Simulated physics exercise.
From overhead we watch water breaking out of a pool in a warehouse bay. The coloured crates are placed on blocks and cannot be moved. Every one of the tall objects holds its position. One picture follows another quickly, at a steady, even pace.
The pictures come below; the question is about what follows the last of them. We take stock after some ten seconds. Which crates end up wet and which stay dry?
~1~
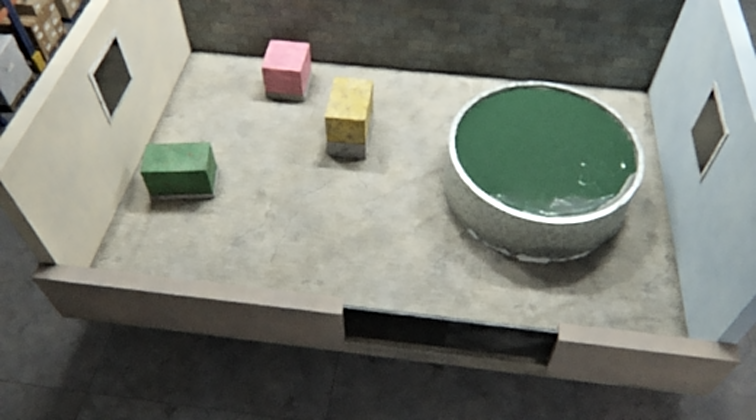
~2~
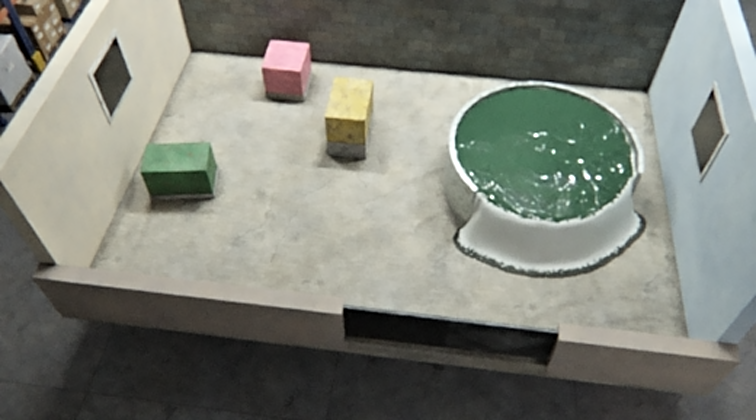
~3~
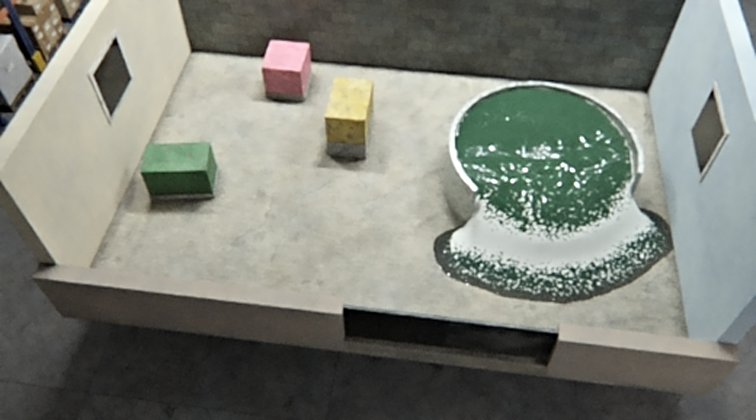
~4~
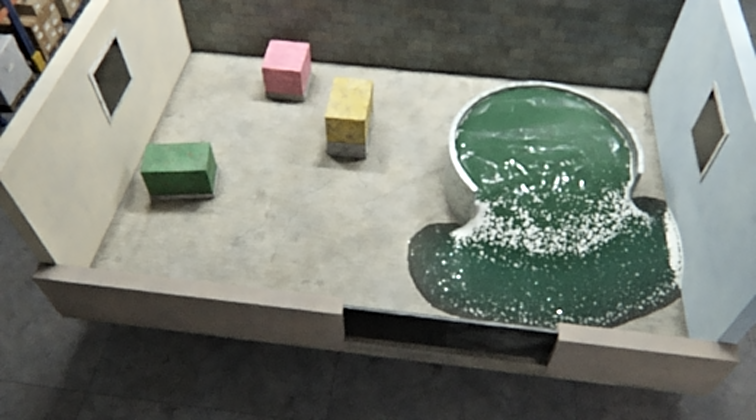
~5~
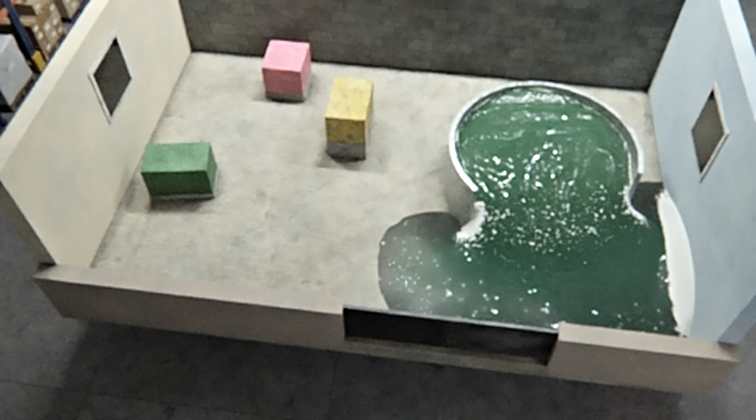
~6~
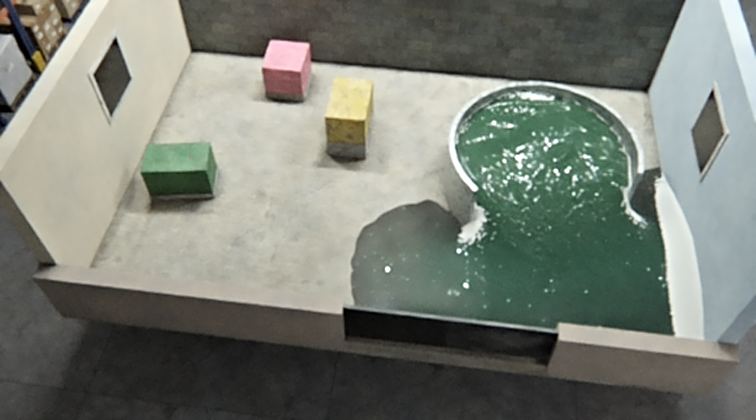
In order: The yellow crate remains moisture-free; the pink crate picks up moisture; the green crate picks up moisture.
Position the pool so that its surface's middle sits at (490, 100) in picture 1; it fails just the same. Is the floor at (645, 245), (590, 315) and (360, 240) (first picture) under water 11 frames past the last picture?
The first spot is inundated, the second inundated, and the third inundated.
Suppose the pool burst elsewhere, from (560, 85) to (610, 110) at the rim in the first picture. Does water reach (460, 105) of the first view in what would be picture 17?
Inundated.
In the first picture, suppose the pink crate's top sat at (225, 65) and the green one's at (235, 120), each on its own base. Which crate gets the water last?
The crate marked pink.
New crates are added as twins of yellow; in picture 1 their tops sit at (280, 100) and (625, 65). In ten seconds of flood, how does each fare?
One after the other: Remains dry, takes water.
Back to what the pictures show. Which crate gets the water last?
Clearly the pink crate.
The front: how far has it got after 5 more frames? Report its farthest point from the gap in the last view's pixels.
Near (190, 306).
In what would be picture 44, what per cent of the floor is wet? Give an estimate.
That's roughly 95 per cent.
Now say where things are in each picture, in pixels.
The first frame shows the round pool at (544, 150) is whole and still.
In the second frame, water pours out at (562, 246) and has run to (640, 222).
In the third frame, water pours out at (562, 247) and has run to (665, 230).
In the fourth frame, water pours out at (561, 249) and has run to (414, 249).
In the fifth frame, the front is at (385, 280), out from the gap at (561, 250).
In the sixth frame, the front is at a hidden place, out from the gap at (561, 250).
A moment on, water covers 30 % of the floor; the yellow crate not reached, the pink crate not reached, the green crate not reached.
Next, water covers 45 % of the floor; the yellow crate not reached, the pink crate not reached, the green crate not reached.
Then, water covers 70 % of the floor; the yellow crate water round its plinth, the pink crate not reached, the green crate water round its plinth.
Later, water covers 95 % of the floor; the yellow crate water round its plinth, the pink crate water round its plinth, the green crate water round its plinth.
In the end, water covers 100 % of the floor; the yellow crate stayed above the water, the pink crate was topped, the green crate was topped.
